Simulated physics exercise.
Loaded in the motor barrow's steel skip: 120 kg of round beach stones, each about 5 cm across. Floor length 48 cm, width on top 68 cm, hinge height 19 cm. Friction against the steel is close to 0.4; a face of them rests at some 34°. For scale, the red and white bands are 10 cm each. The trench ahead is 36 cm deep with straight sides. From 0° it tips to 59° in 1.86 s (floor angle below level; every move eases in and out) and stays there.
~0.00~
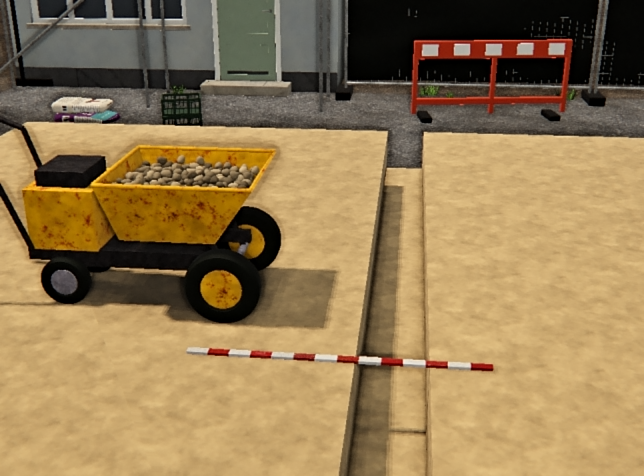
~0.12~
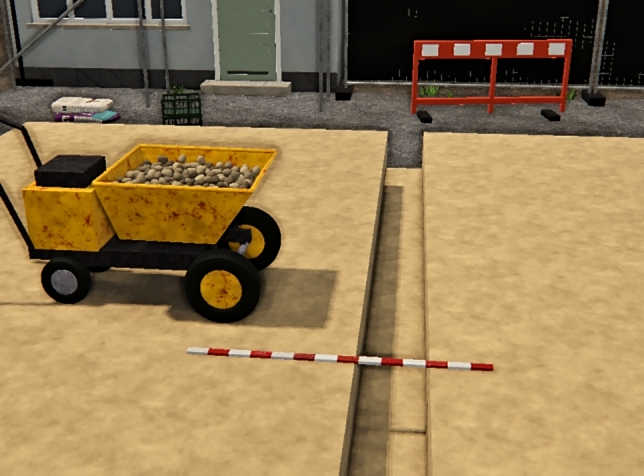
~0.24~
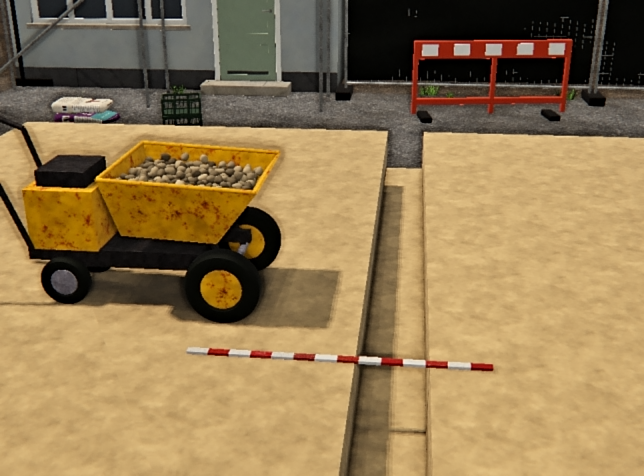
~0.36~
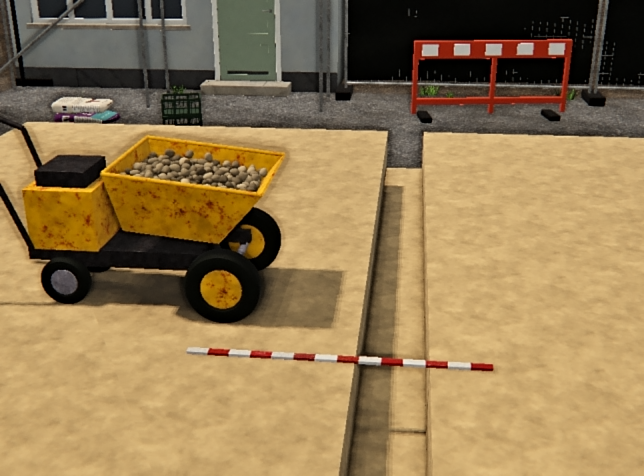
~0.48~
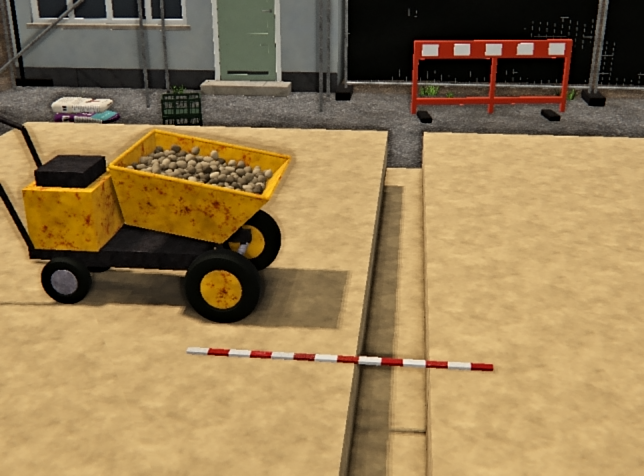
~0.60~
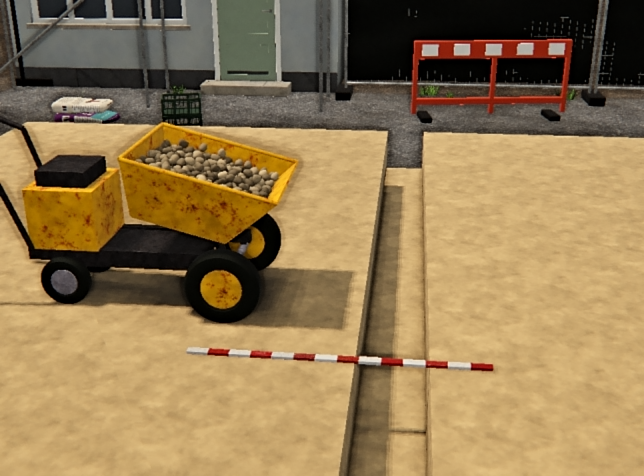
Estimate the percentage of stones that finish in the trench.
Roughly 59 per cent ends in the trench.
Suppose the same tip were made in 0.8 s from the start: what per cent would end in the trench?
It would be near 60 per cent.
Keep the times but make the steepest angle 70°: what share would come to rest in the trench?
Then about 95 per cent.
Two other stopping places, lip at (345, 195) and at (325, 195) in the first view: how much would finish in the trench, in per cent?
First some 25, then 40 per cent.
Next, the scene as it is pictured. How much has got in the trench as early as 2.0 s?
About 15 per cent by then.
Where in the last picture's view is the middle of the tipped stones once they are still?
Around (389, 350).
After 1.4 s the floor is at 50°; 100 % in the skip; the foremost stones are at (321, 230).
After 2.0 s the floor is at 59°; 75 % in the skip, 12 % short of the trench, 13 % in the trench; the foremost stones are at (411, 373).
After 2.3 s the floor is at 59°; 55 % in the skip, 10 % short of the trench, 35 % in the trench; the foremost stones are at (421, 361).
After 4.3 s the floor is at 59°; 26 % in the skip, 15 % short of the trench, 59 % in the trench; the foremost stones are at (421, 348).
